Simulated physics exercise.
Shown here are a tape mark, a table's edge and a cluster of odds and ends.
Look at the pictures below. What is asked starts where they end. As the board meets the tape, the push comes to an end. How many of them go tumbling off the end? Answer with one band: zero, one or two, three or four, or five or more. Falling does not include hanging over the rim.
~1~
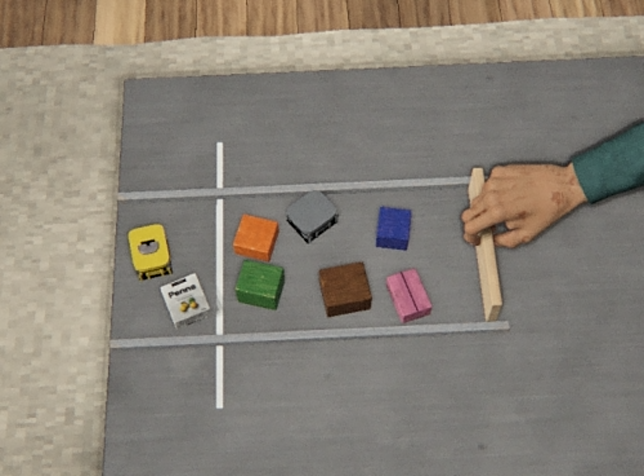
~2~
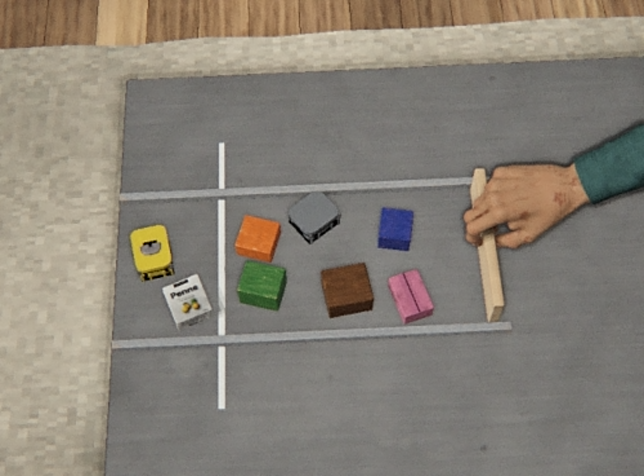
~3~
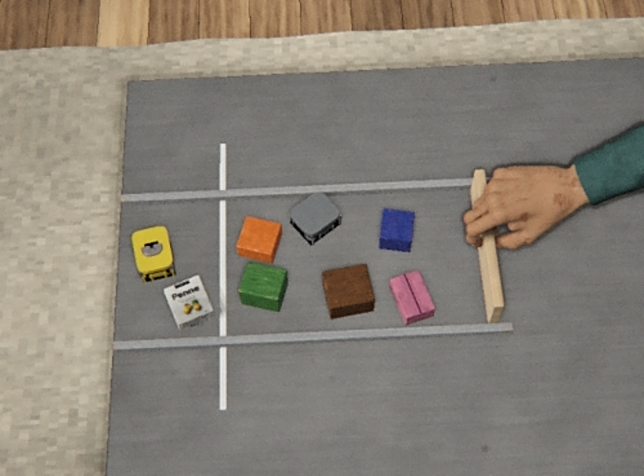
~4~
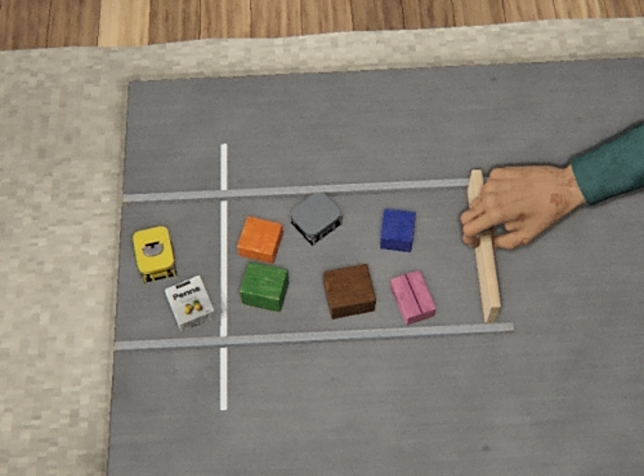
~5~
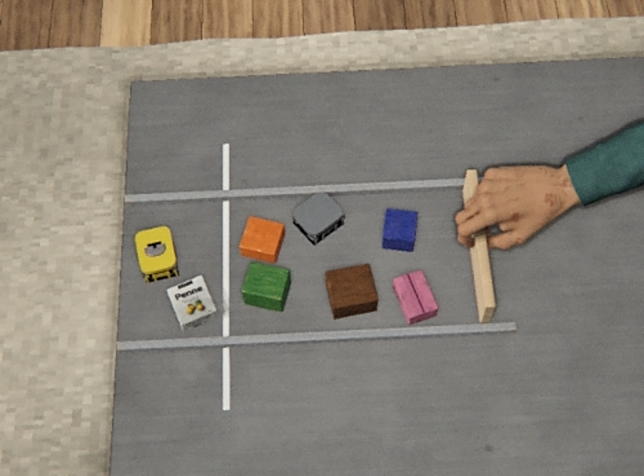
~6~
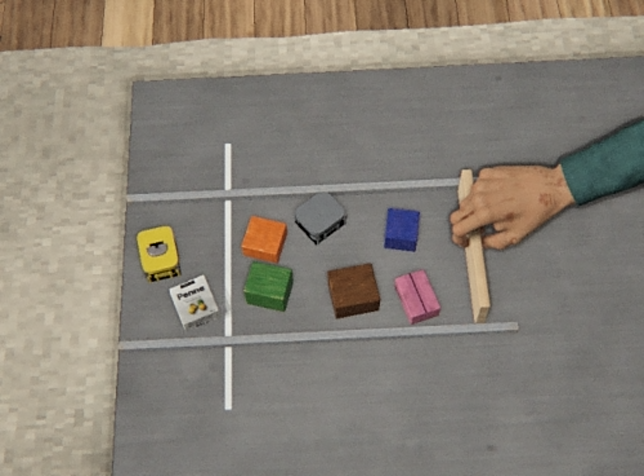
One or two.
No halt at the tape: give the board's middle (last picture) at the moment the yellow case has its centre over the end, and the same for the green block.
Around (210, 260), then around (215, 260).
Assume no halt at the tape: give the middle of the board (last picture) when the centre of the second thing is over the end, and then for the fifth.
For the first, roughly (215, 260); for the next, roughly (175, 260).
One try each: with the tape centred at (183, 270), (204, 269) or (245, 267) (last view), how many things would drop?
First 3, then 3, then 1.
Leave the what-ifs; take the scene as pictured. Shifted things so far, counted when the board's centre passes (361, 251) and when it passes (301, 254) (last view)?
At first I count 5, and then 7.
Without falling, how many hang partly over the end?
In total, 2 of them.
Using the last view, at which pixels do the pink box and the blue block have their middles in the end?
In the last picture they sit at about (213, 305) and about (212, 252).
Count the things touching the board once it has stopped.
My count gives 3.
Soon after, none off yet; yellow case at rest near (159, 254); white box at rest near (195, 303); orange block at rest near (265, 239).
Then, none off yet; yellow case at rest near (159, 254); white box at rest near (193, 303); orange block at rest near (262, 240).
Further on, none off yet; yellow case at rest near (159, 254); white box moved about its own width near (130, 308); orange block moved about its own width near (206, 246).
At rest, the number that fall off is one or two; fallen, white box.
